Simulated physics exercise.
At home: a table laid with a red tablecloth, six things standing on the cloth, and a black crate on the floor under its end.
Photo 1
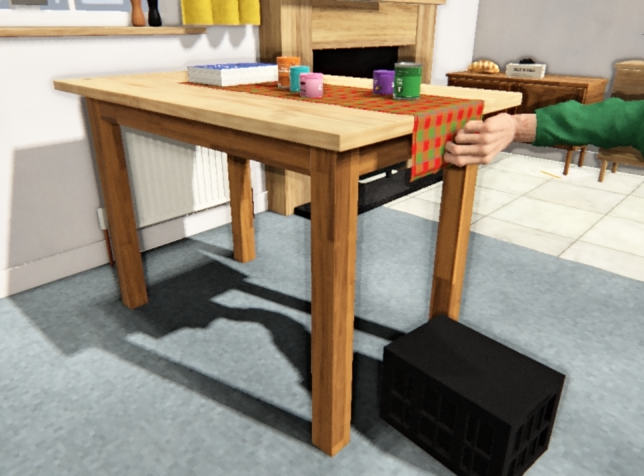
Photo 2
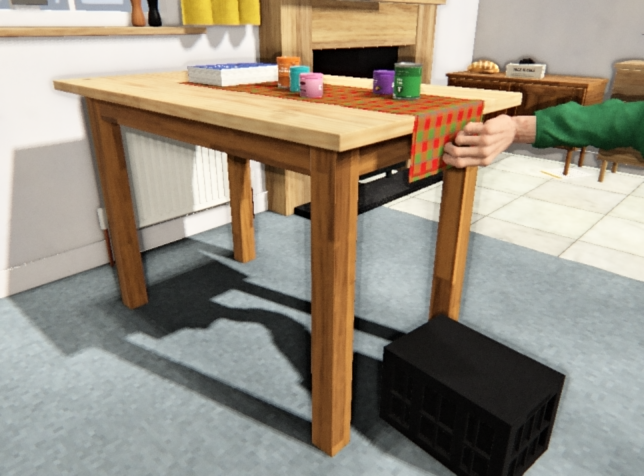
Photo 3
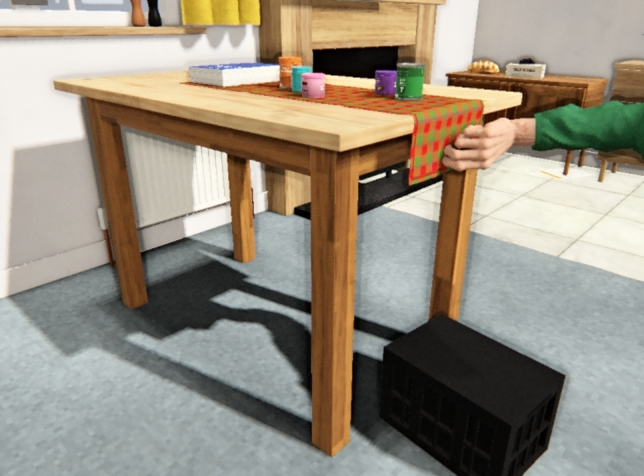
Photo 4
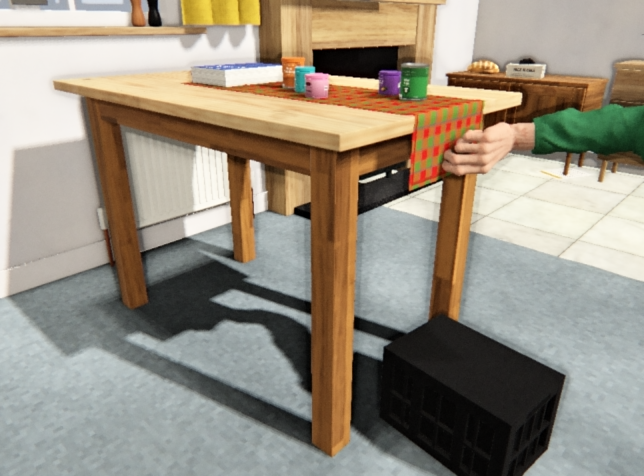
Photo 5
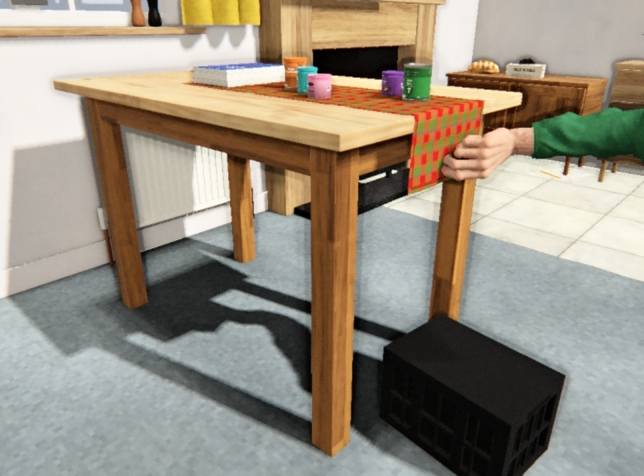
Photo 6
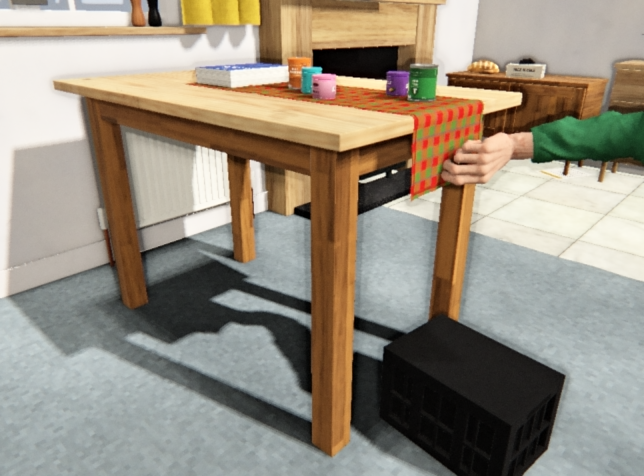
In a room with a wooden table, a green-sleeved hand at the right end slowly draws a red checked cloth a little farther down over the edge, and the colourful containers and book on it shift slightly right.
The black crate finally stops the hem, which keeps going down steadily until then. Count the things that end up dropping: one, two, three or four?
Four things drop off.
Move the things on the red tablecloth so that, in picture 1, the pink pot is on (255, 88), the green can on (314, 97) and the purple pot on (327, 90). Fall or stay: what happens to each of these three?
In the end the pink pot is still on top, the green can is no longer on top, and the purple pot is no longer on top.
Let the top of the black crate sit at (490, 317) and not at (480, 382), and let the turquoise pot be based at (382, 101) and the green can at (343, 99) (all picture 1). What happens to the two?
As for the turquoise pot, it leaves the top; as for the green can, it leaves the top.
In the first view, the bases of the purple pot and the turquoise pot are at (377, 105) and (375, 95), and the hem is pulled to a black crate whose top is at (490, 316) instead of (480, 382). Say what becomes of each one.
Outcome for the purple pot: It is lost. Outcome for the turquoise pot: It is lost.
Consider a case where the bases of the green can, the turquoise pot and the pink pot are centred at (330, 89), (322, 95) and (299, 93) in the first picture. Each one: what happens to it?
For the green can it's falling, for the turquoise pot it's falling, for the pink pot it's falling.
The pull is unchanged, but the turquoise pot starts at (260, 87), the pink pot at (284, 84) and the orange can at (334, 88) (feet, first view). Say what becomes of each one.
Turquoise pot safe, pink pot safe, orange can lost.
Soon after, hem near (439, 266); green can gone.
Then, hem near (435, 326); green can, purple pot and pink pot gone.
At rest, hem on the crate; green can, purple pot, pink pot and turquoise pot gone. The answer is four.
